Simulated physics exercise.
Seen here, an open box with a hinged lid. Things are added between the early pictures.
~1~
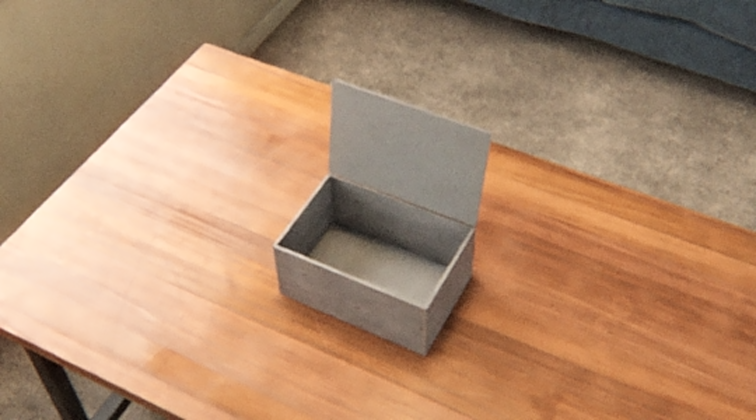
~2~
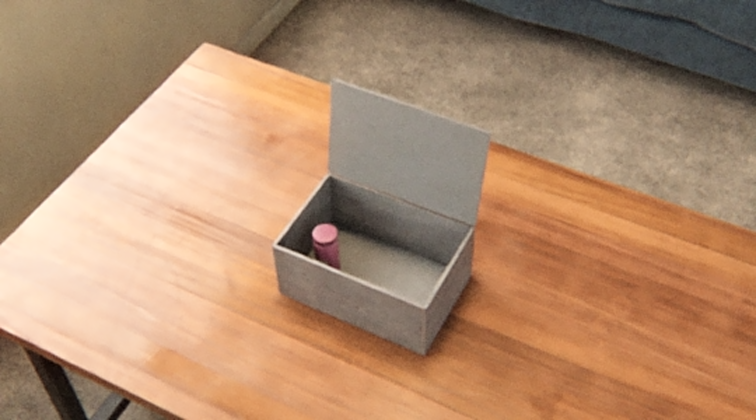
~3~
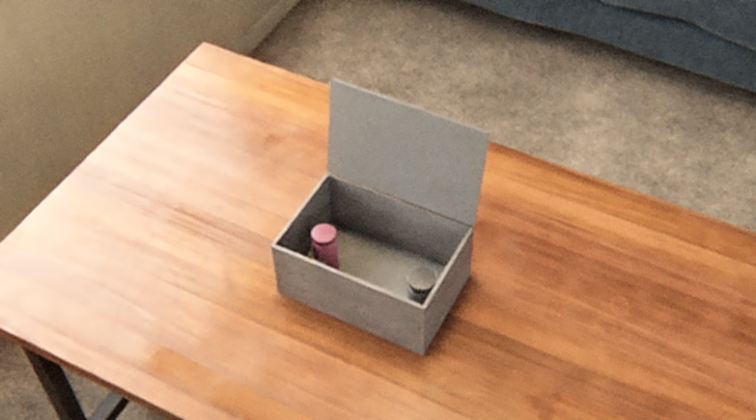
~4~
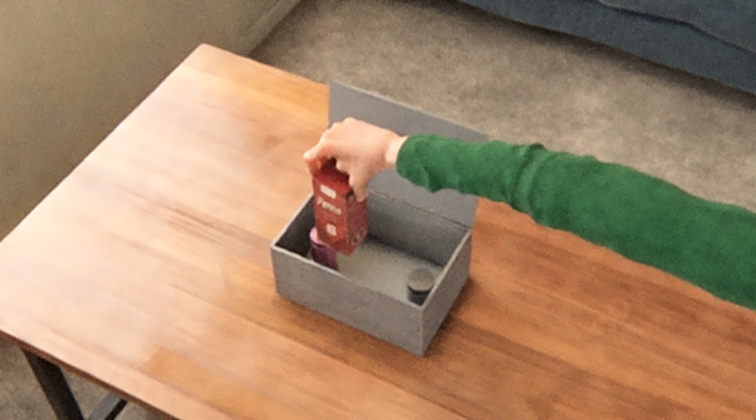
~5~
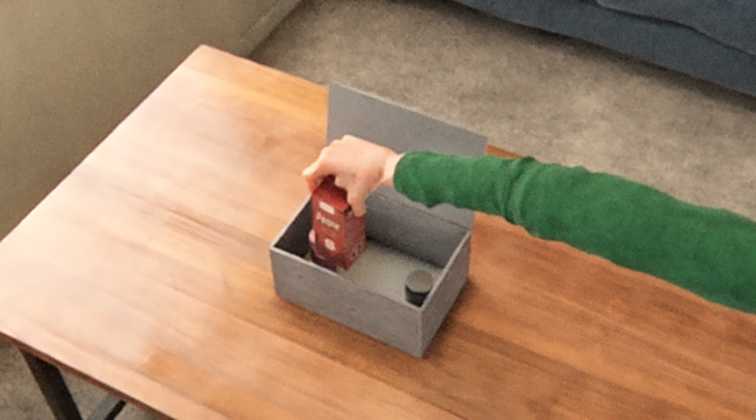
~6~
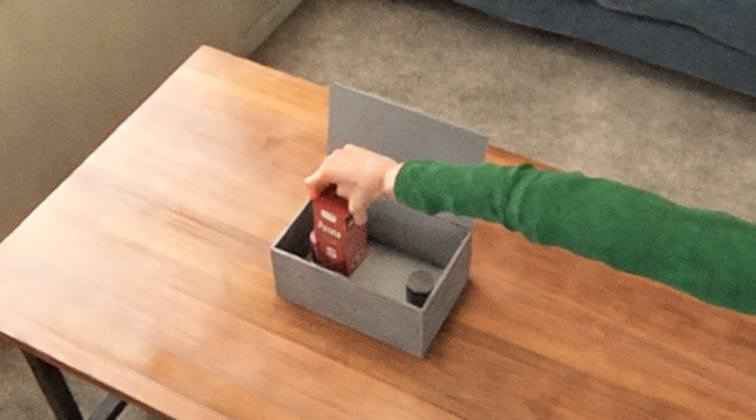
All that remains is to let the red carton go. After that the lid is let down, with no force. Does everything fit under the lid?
As it turns out, it stays ajar.
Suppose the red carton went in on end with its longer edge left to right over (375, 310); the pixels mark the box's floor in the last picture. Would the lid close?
Then it stays ajar.
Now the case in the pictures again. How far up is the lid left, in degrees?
About 12°.
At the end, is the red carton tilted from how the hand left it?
It stays as placed.
Then, 0.80 s after the last picture, lid starting down; red carton slid well along near (343, 271).
Then, 1.50 s after the last picture, lid 66° above the rim; red carton slid well along near (343, 271).
Then, 2.00 s after the last picture, lid 33° above the rim; red carton slid well along near (343, 271).
At rest, lid 13° above the rim; moved from the start, red carton; the other 2 in place. Seen from the same camera at the end, red carton near (343, 271).
